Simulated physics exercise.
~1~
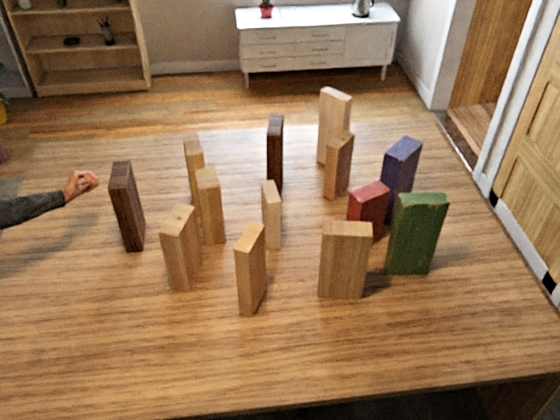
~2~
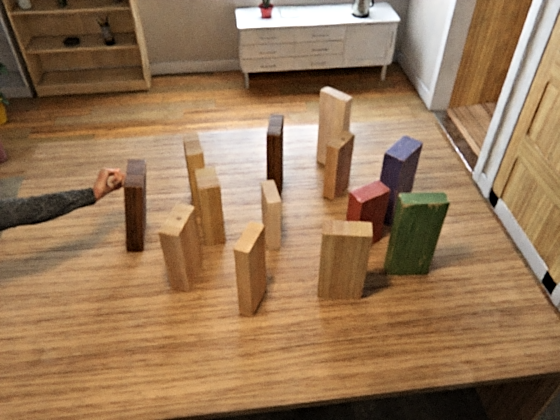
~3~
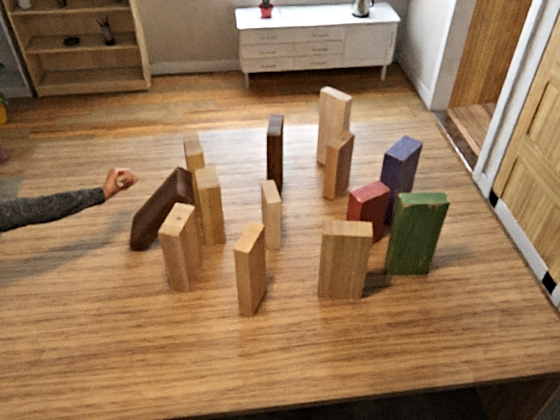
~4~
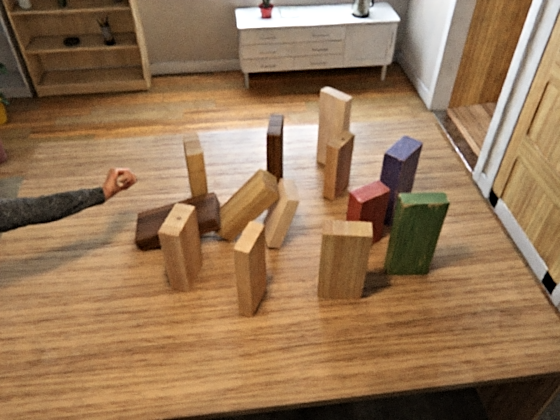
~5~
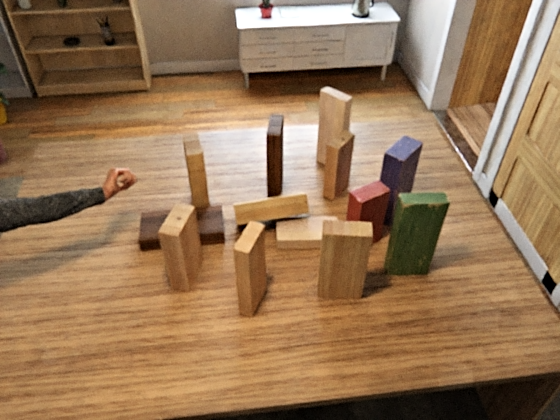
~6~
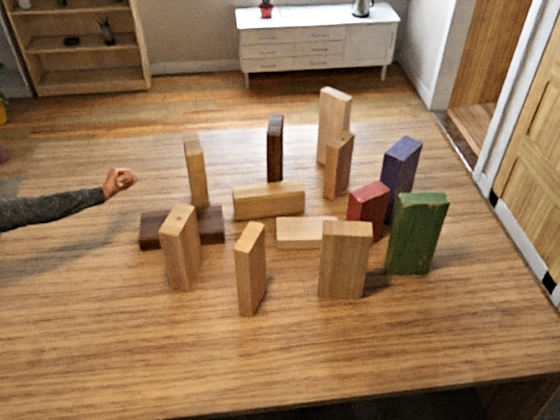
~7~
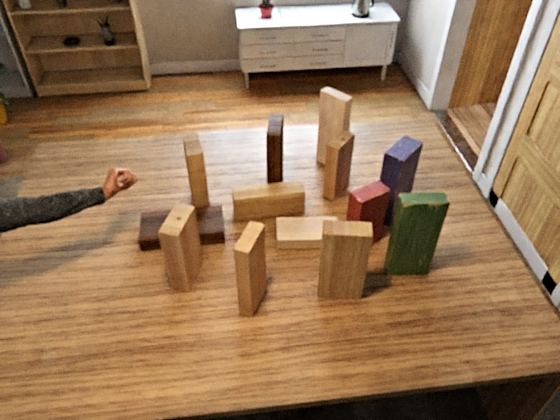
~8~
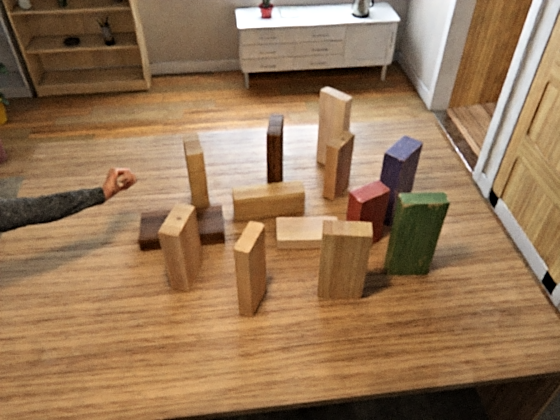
A hand tipping a dark wooden block rightward into two pale ones, all three toppling flat while the surrounding blocks stay standing.
